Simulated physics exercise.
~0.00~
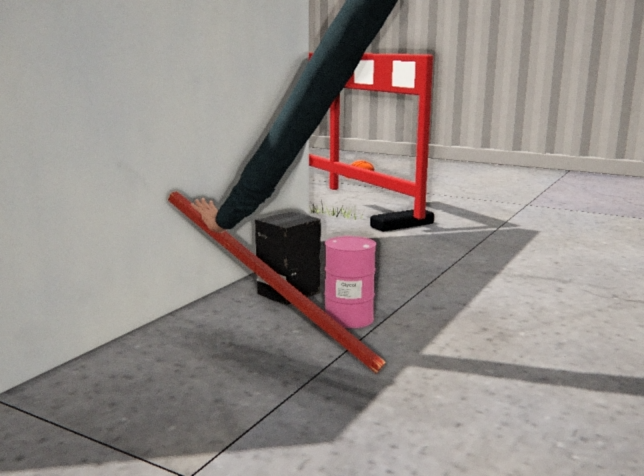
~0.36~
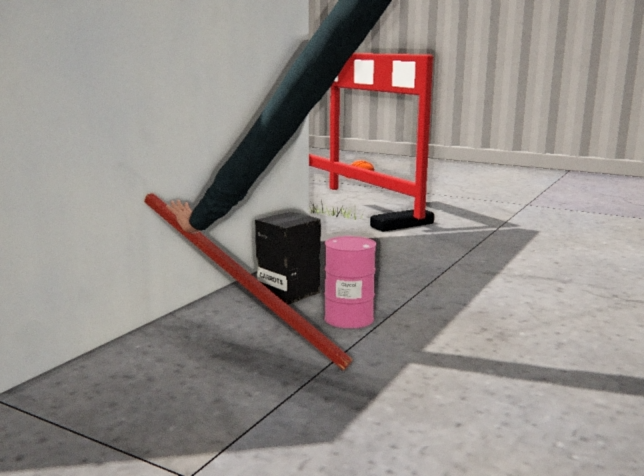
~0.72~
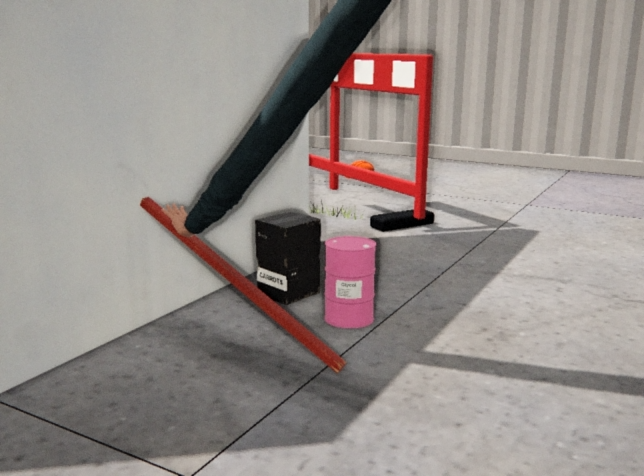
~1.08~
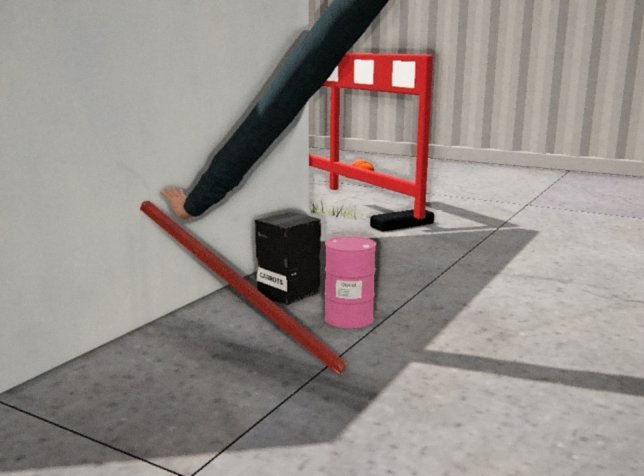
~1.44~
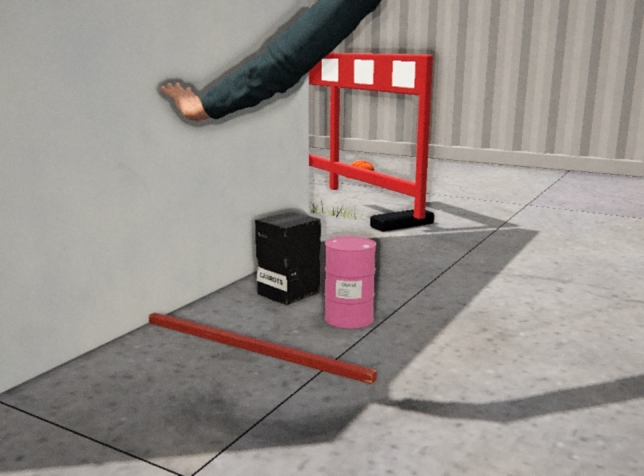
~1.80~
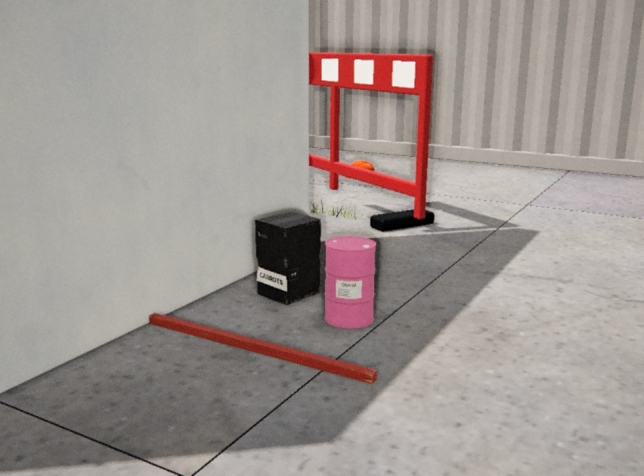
Against a pale wall, near a black box and a pink canister, a hand leaned a long red pole, shifted it left, then let go and drew back; the pole slipped down and ended lying on the floor, the box and canister still standing.
